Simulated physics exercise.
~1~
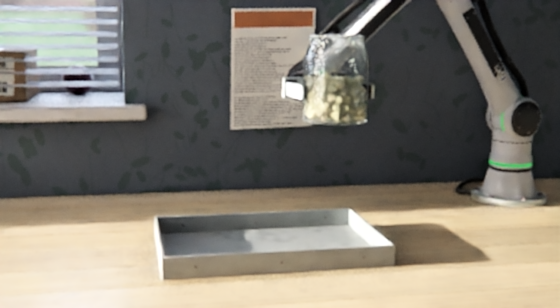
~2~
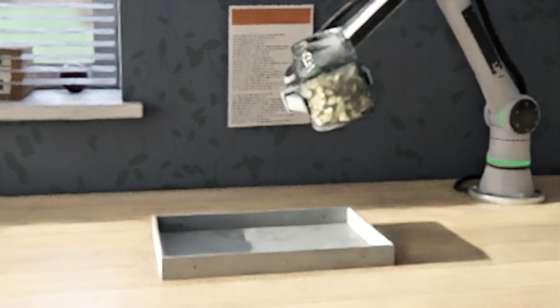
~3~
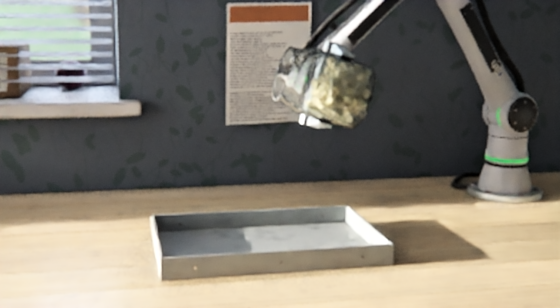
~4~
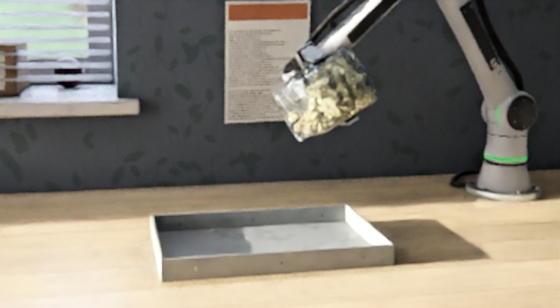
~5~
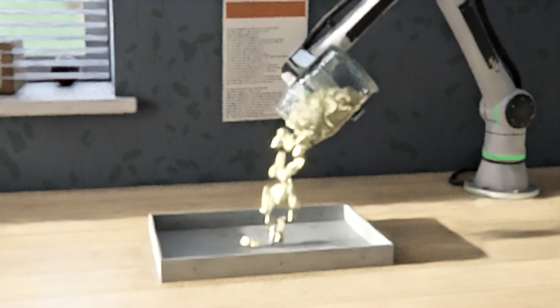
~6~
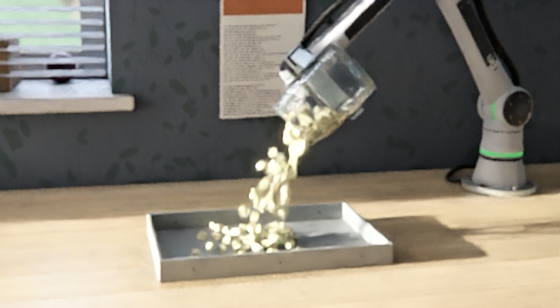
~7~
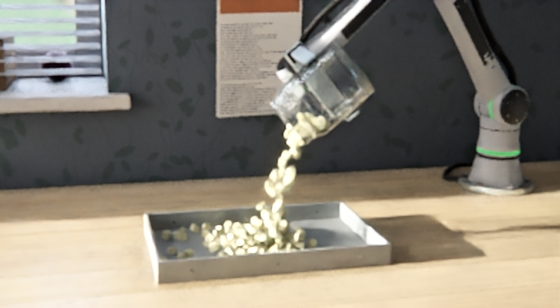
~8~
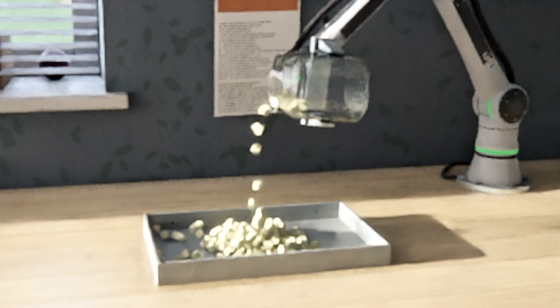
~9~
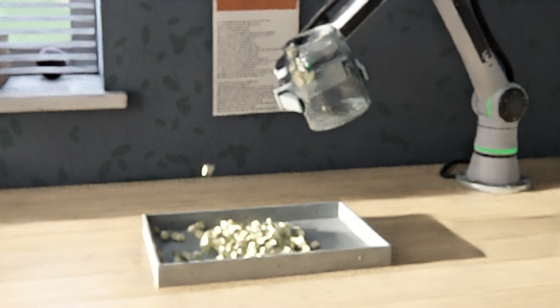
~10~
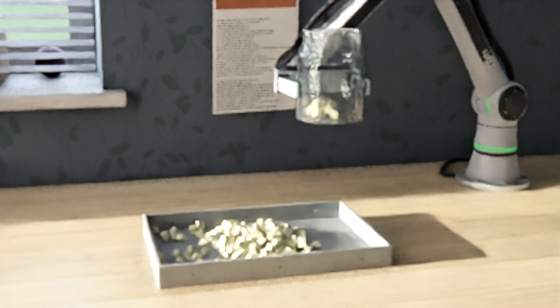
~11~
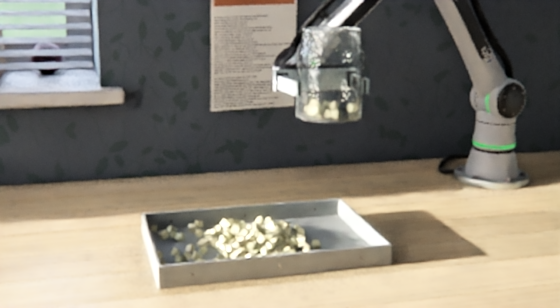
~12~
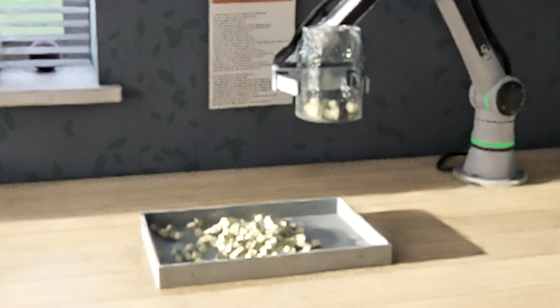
A grey robot arm with green-lit joints reaches in from the right, holding a clear jar of pale, cream-coloured pieces above a light wooden table, seen from the front and slightly above. A shallow grey tray sits below, with a dark patterned wall, a posted sheet and a window with blinds behind. The arm tips the jar to the left until its mouth points down, and the pieces stream into the tray, spreading into a low heap. The arm then turns the jar back upright as the last few pieces drop. Most of the pieces end in the tray, while a small number remain at the bottom of the jar.
